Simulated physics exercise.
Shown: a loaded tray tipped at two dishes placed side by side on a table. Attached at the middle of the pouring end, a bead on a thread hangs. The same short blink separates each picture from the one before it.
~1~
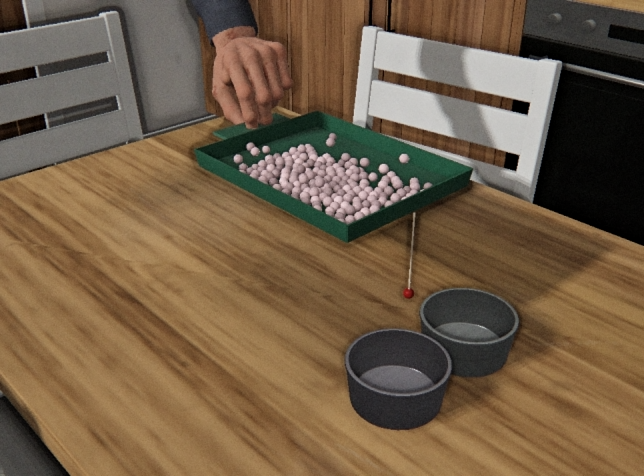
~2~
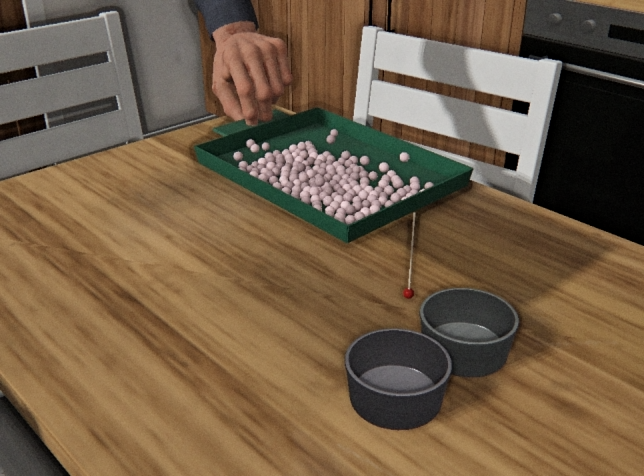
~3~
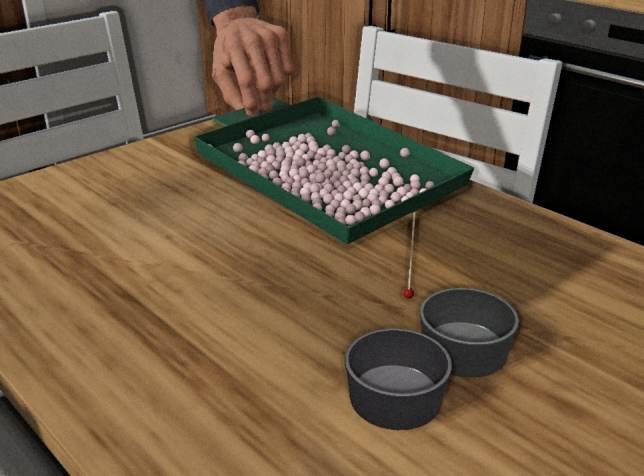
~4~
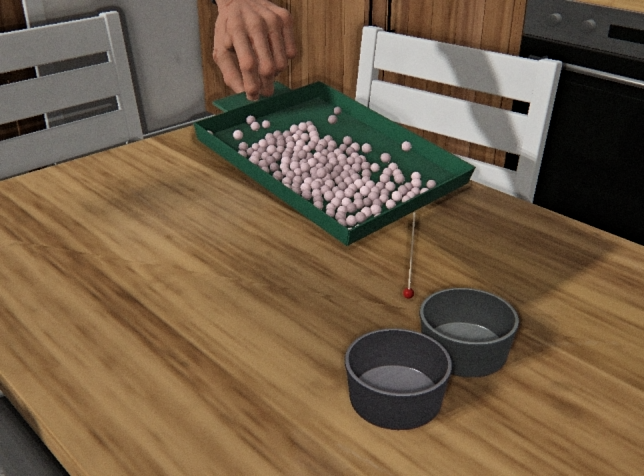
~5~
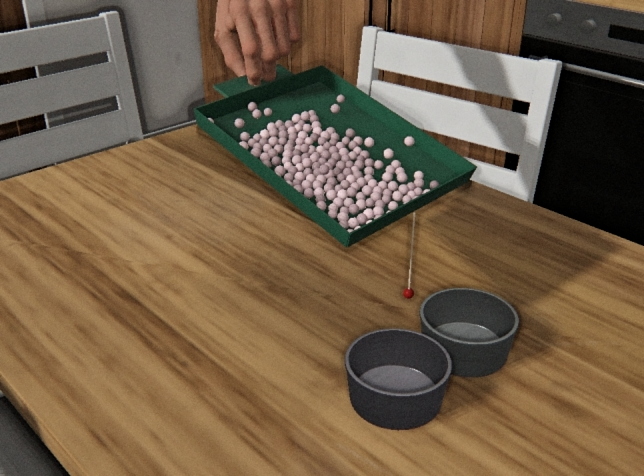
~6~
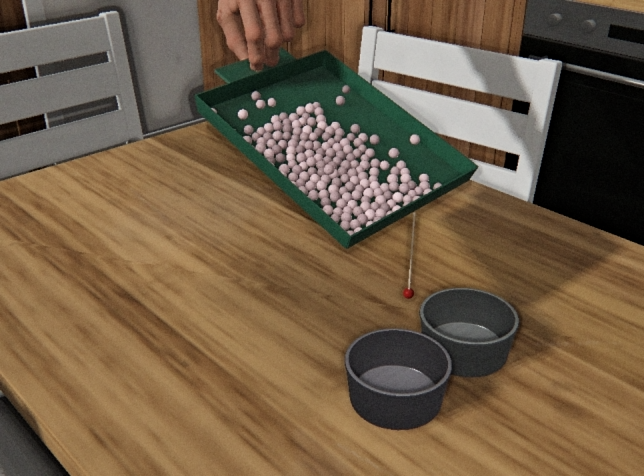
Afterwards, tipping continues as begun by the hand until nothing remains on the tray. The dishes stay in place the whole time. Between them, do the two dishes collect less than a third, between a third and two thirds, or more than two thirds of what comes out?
The catch is strong, above two thirds of the load.
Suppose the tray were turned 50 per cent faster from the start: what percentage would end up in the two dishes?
About 90 in a hundred.
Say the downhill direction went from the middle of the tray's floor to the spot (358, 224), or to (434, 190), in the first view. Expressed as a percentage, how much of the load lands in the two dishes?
Shares: 60 %, then 30 %.
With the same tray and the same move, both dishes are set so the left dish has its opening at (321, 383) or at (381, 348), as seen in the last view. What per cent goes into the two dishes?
In order: 60 percent and 80 percent.
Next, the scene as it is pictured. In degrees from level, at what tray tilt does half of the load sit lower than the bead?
The angle is around 95°.
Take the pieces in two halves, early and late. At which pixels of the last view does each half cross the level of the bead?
The opening half passes (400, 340), the closing half (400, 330).
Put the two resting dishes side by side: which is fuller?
The left side.
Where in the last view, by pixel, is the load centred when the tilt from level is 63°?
The middle of the pieces shows up near (378, 185).
Soon, tray tipped steeply; nearly all on the tray; a stray few in the left dish; a stray few in the air.
A while on, tray tipped past a quarter turn; about a quarter on the tray; about half in the left dish; a small part in the right dish; a stray few outside both; about a quarter in the air.
Towards the end, tray tipped past a quarter turn; most in the left dish; about a quarter in the right dish; a small part outside both.
Finally, tray tipped past a quarter turn; most in the left dish; about a quarter in the right dish; a small part outside both.
